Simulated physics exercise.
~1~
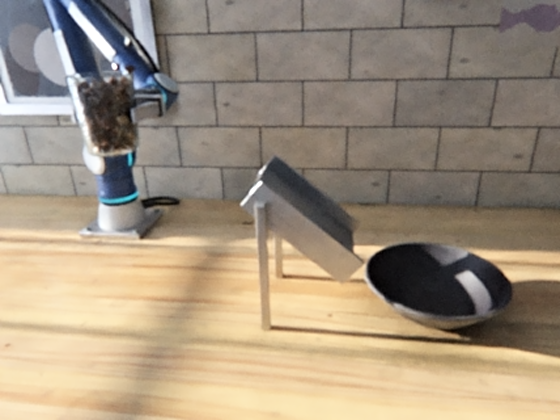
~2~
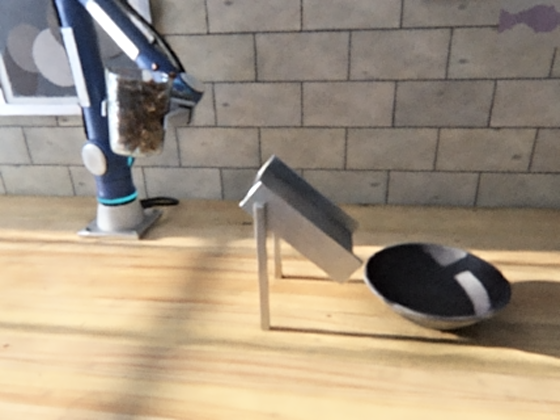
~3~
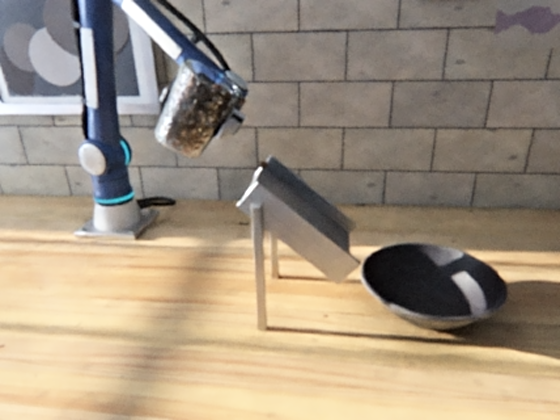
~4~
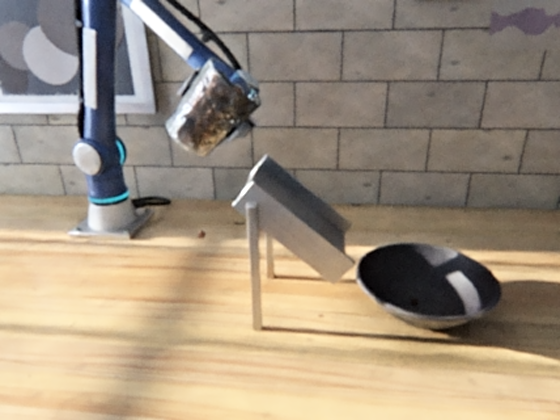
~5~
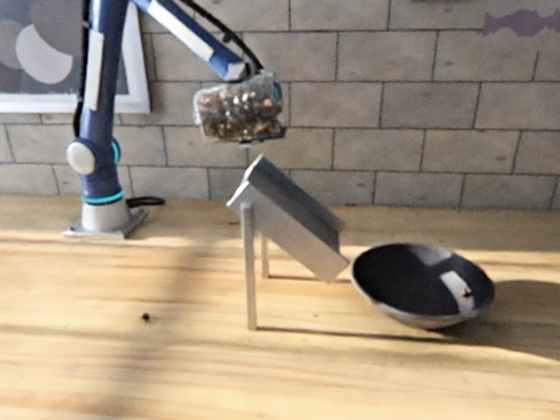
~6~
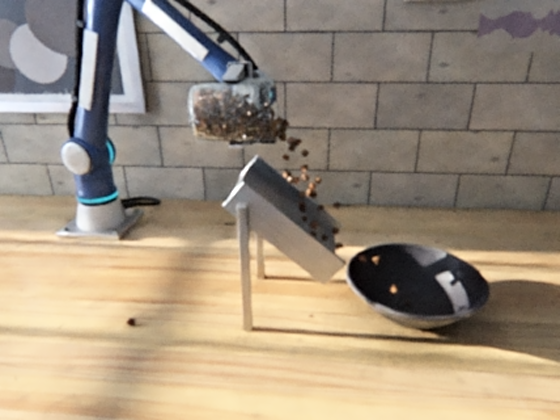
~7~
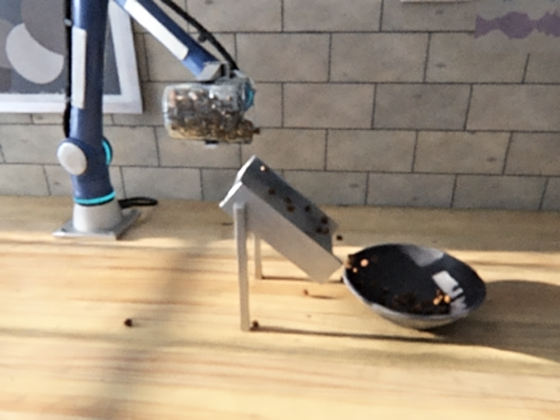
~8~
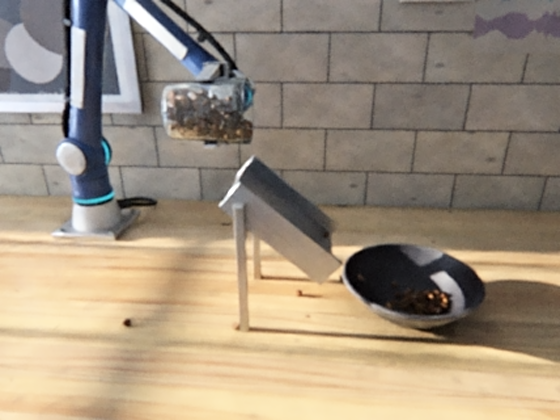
A robot arm tips a clear tumbler, spilling some brown pellets down a chute into a bowl.
